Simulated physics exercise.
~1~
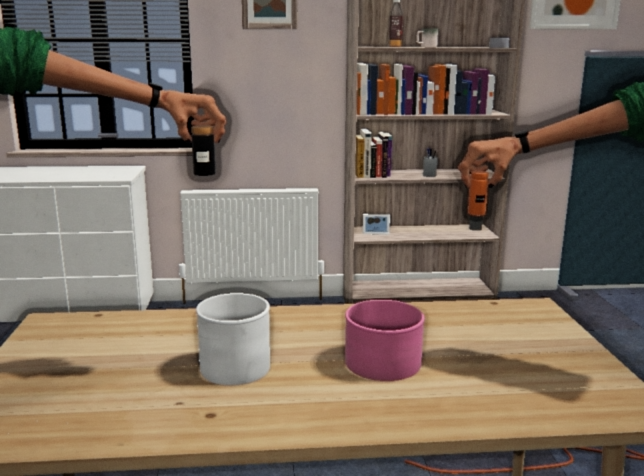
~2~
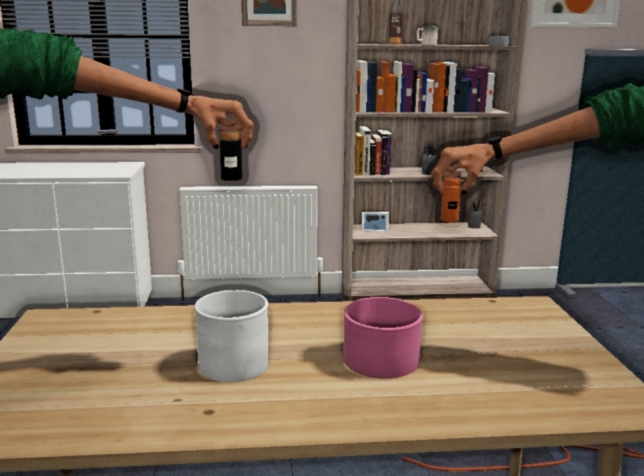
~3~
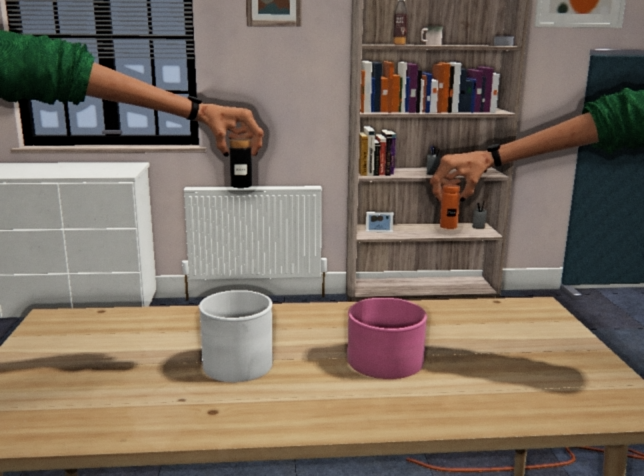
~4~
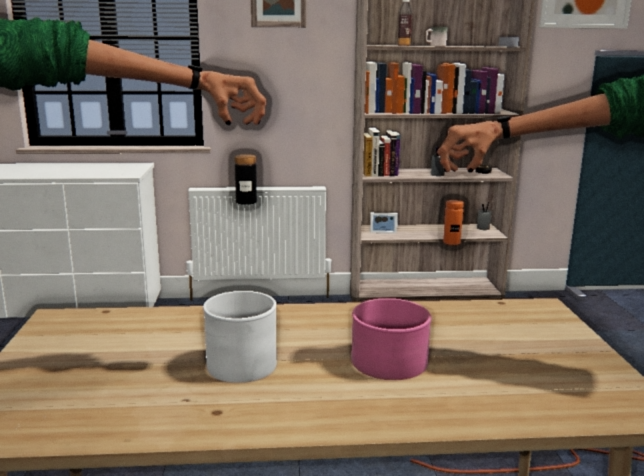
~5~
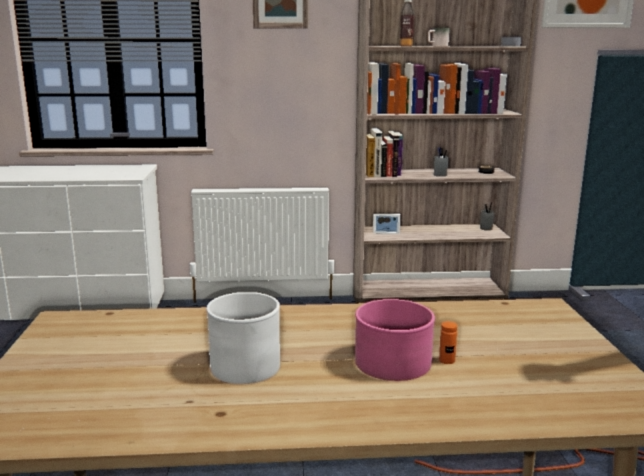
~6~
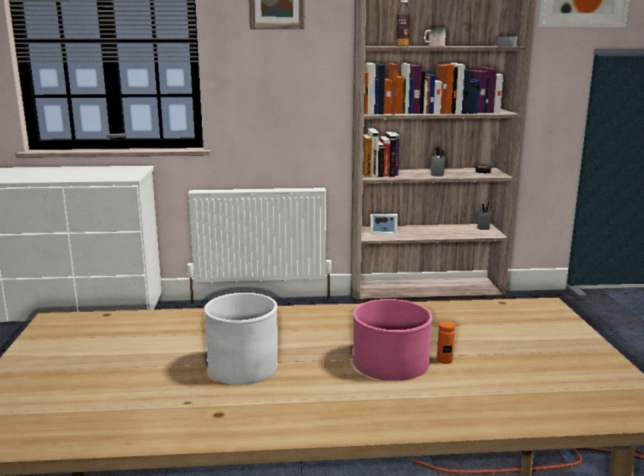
The clip shows two hands holding a black shaker and an orange shaker above a white container and a pink one on a wooden table. The hands move inward and let go; the black shaker drops into the white container, while the orange one ends upright beside the pink container.
